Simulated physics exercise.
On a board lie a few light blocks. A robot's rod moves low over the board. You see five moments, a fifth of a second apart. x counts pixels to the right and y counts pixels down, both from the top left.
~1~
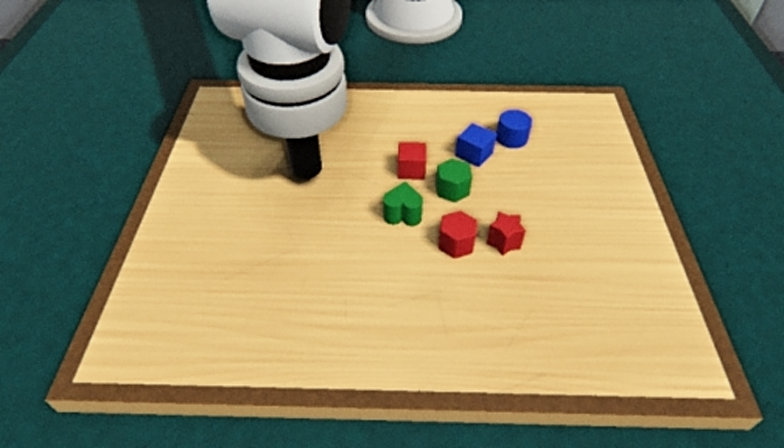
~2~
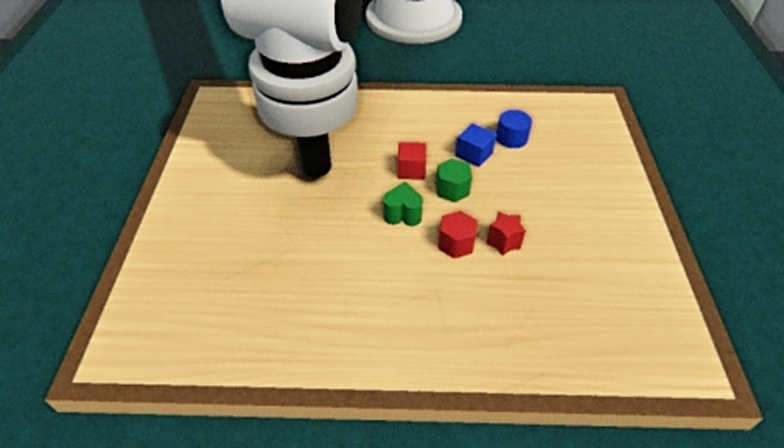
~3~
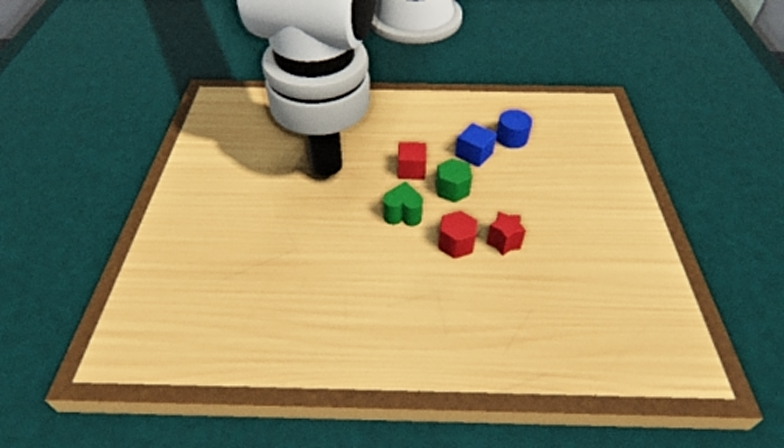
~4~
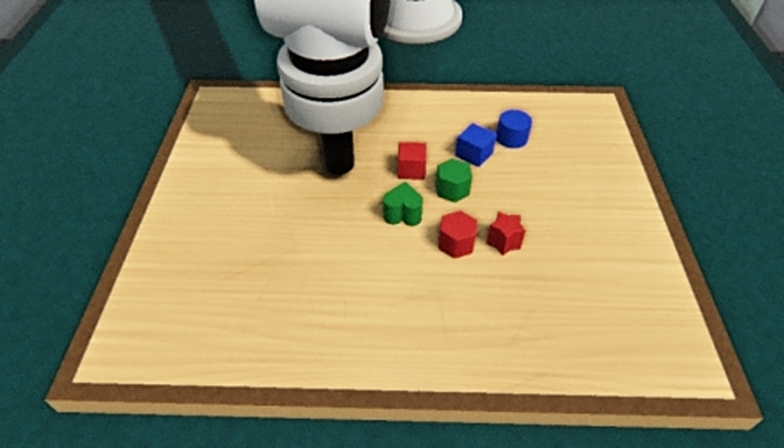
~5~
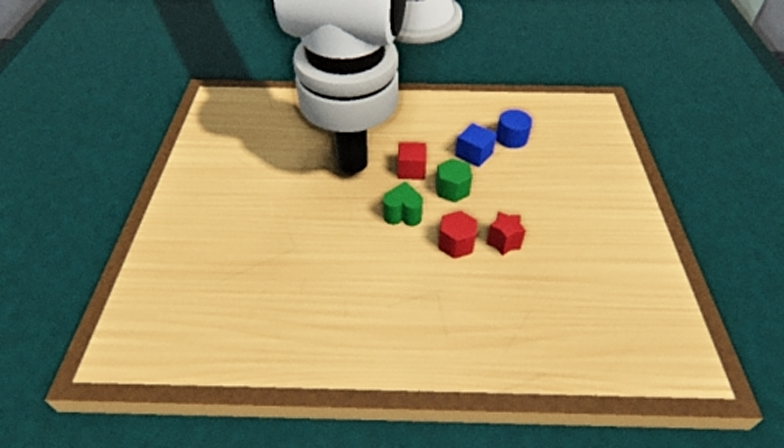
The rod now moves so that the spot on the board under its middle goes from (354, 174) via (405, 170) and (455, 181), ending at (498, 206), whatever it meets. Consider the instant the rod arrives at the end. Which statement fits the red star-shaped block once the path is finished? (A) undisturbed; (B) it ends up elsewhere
That would be B.
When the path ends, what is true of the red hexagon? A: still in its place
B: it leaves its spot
Letter A.
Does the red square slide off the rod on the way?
Final answer: Yes.
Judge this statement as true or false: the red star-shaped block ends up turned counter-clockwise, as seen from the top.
True
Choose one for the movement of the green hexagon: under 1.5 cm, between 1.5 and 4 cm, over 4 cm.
I reckon it covers more than 4 cm.
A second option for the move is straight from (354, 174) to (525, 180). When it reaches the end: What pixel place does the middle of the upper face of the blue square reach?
It is going to be at (510, 123).
The first path, step by step. One third of the way, rod at (406, 159); red square at (436, 149).
Two thirds of the way, rod at (456, 170); red square at (480, 148), turned 60° anticlockwise; green hexagon at (475, 182), turned 60° clockwise; blue square at (489, 130).
At the end, rod at (500, 195); red square at (480, 148), turned 60° anticlockwise; green hexagon at (501, 213), turned 125° clockwise; red hexagon still; blue square at (489, 130); red star-shaped block at (513, 237), turned 30° anticlockwise.
